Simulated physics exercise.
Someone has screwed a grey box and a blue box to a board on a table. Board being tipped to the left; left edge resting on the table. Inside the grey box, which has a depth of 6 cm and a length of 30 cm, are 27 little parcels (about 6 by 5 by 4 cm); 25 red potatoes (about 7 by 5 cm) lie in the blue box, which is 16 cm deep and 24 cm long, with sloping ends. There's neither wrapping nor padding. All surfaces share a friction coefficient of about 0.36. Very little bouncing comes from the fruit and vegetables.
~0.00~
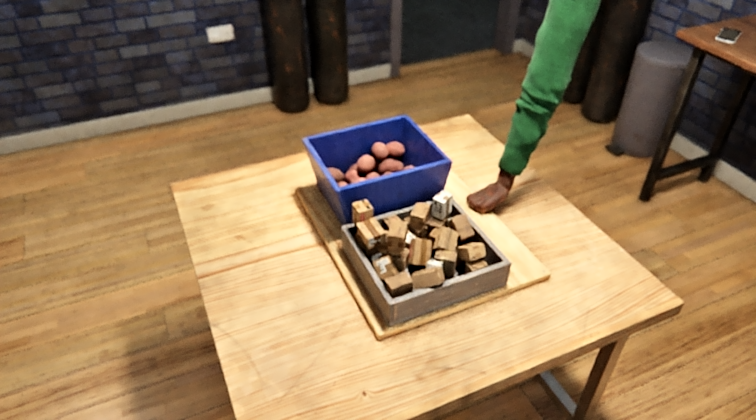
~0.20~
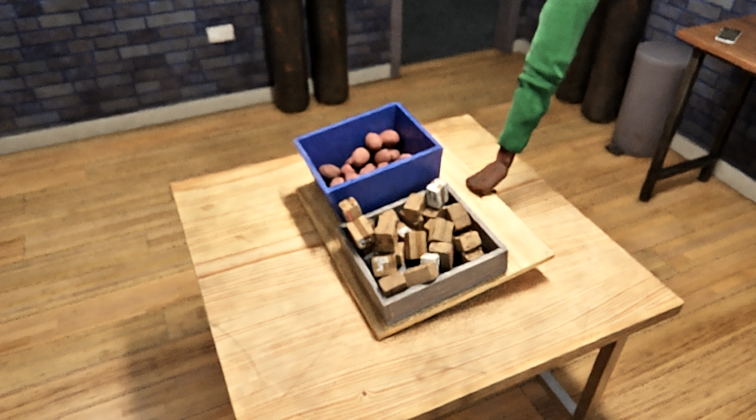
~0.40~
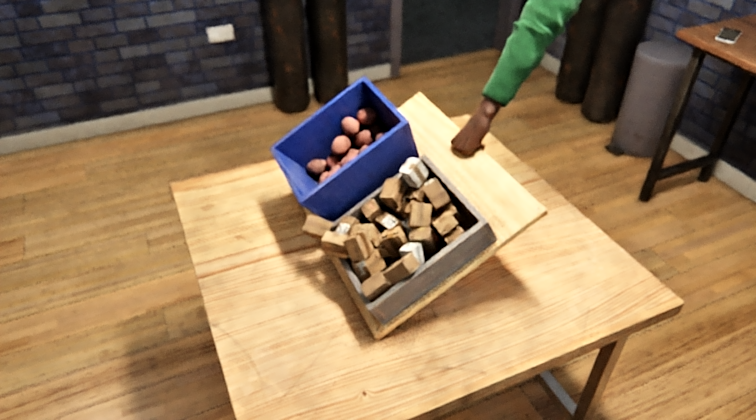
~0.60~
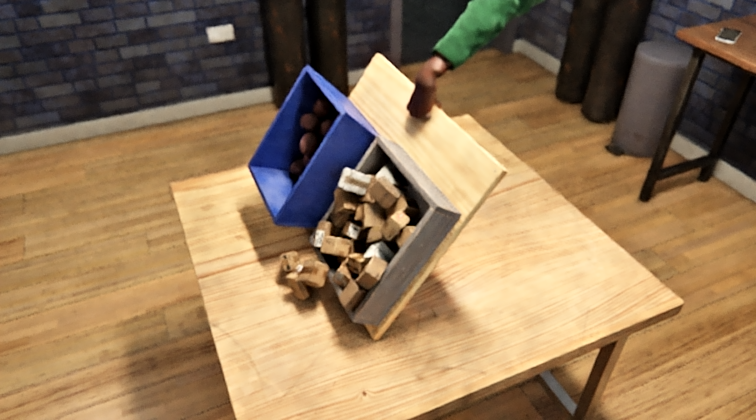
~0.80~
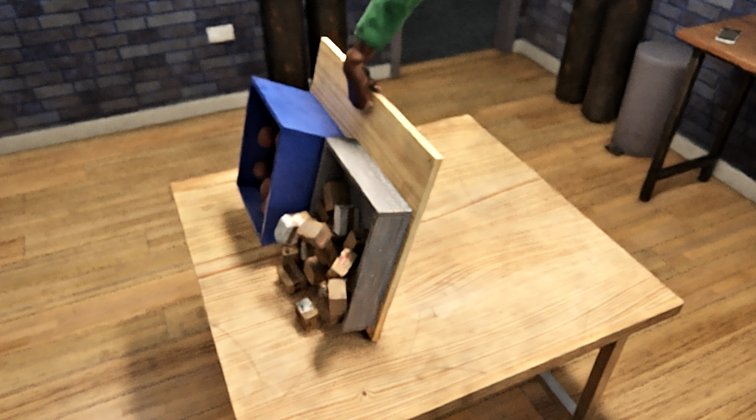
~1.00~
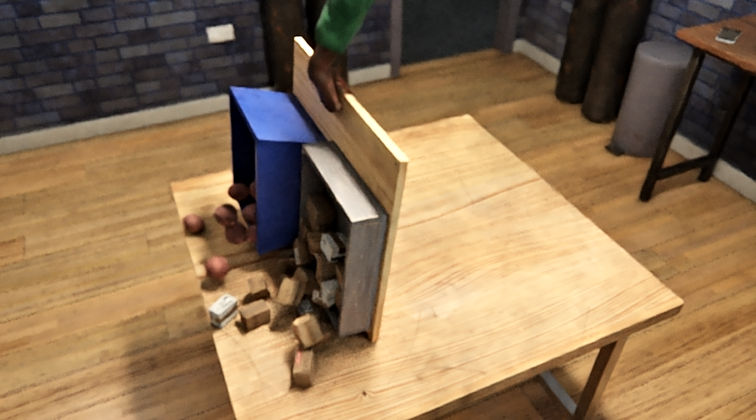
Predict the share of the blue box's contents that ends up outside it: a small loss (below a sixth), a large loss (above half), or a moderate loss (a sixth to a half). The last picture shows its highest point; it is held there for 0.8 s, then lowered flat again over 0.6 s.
A large loss, above half.
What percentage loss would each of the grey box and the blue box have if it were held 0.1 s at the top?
In that case grey box 40, blue box 40 per cent.
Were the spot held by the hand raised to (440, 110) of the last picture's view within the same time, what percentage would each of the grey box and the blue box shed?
Grey box 20%, blue box 0%.
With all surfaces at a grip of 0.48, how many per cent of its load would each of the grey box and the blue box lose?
Grey box 60, blue box 50 per cent.
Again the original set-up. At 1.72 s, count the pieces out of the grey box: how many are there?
Grey box: Roughly 12 out by then.
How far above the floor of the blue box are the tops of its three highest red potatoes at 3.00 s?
It stands close to 8 cm high.
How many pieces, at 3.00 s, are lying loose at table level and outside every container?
Tally: Some 16.
After 1.32 s, tilt 83°; grey box 16 in, 11 out and blue box 15 in, 10 out.
After 1.72 s, tilt 83°; grey box 16 in, 11 out and blue box 13 in, 12 out.
After 2.28 s, tilt 9°; grey box 16 in, 11 out and blue box 10 in, 15 out.
When it is over (at 3.00 s), grey box 16 in, 11 out and blue box 10 in, 15 out. Asked share, 15 of 25, 60 per cent.
